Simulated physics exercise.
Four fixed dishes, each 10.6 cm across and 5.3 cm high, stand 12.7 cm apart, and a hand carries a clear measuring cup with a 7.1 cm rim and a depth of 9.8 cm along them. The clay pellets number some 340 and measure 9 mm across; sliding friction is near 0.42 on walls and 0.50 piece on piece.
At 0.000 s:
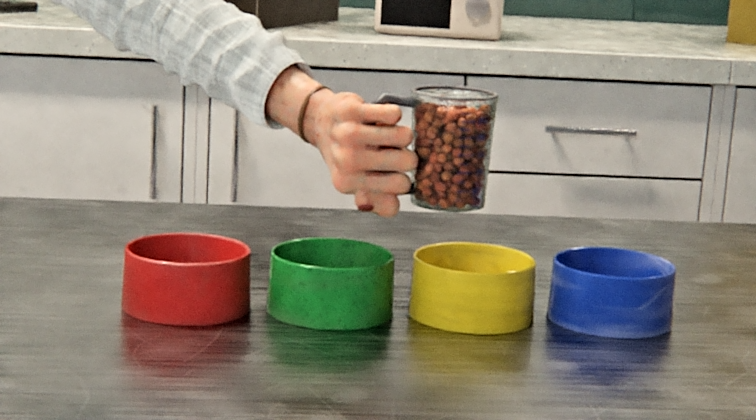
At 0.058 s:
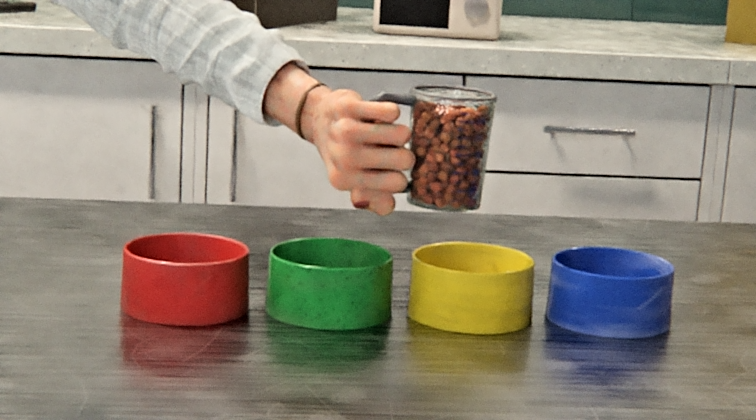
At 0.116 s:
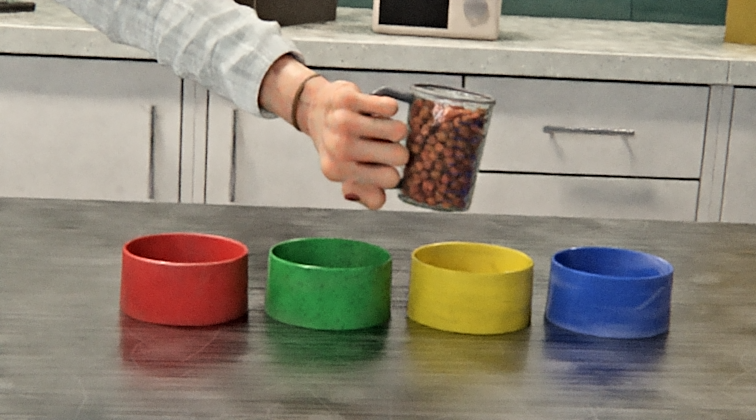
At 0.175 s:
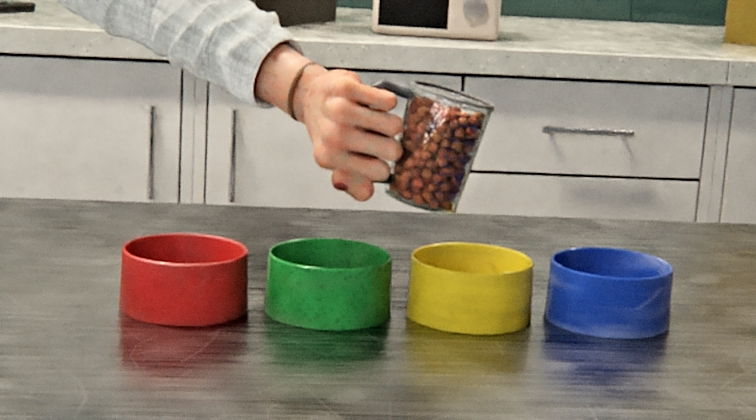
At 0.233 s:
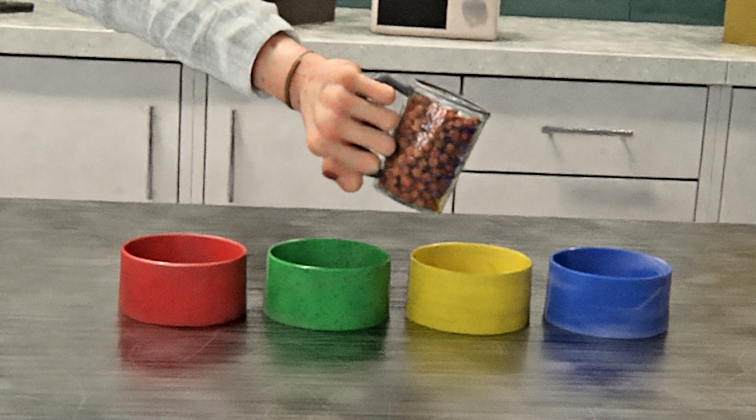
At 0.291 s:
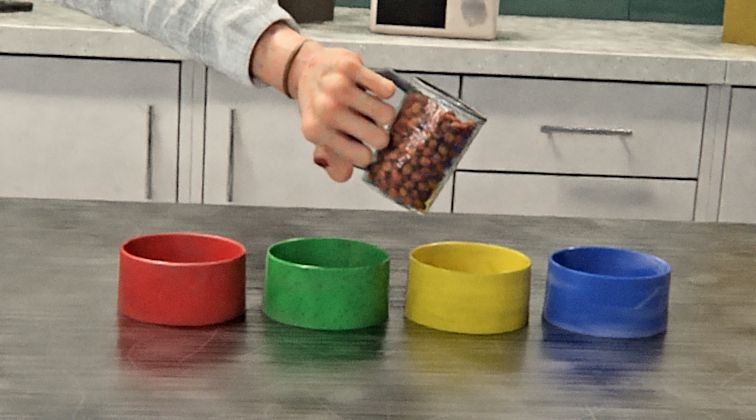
A hand held a clear cup of small brown pellets above a row of red, green, yellow and blue dishes, then steadily tilted it to the right while shifting it slightly left.
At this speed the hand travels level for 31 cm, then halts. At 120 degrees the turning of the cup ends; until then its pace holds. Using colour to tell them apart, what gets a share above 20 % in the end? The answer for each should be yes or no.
Red dish - no, blue dish - no, green dish - yes, yellow dish - no, counter - yes.
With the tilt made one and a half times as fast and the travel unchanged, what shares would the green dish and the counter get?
Shares: Green dish 10, counter 40.
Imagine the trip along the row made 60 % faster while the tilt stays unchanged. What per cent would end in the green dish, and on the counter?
Then the green dish gets 80 and the counter 10.
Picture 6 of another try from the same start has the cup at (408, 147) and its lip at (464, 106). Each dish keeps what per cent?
In the end red holds 80, blue holds 0, green holds 10, yellow holds 0.
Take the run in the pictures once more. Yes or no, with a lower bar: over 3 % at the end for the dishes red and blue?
So red is a miss and blue is a miss.
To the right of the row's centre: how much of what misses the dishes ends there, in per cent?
Share on that side: Roughly 60 %.
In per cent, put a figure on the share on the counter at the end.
Close to 35 per cent, give or take.
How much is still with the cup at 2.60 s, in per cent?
Some 0 per cent.
Then, at 1.68 s, tilt 120 degrees; cup holds 0 %, green 55 %, yellow 10 %.
Then, at 2.60 s, tilt 120 degrees; cup holds 0 %, green 55 %, yellow 10 %.
Then, at 3.52 s, tilt 120 degrees; cup holds 0 %, green 55 %, yellow 10 %.
At rest (3.8 s), red 0 %, blue 0 %, green 55 %, yellow 10 %, counter 35 %.
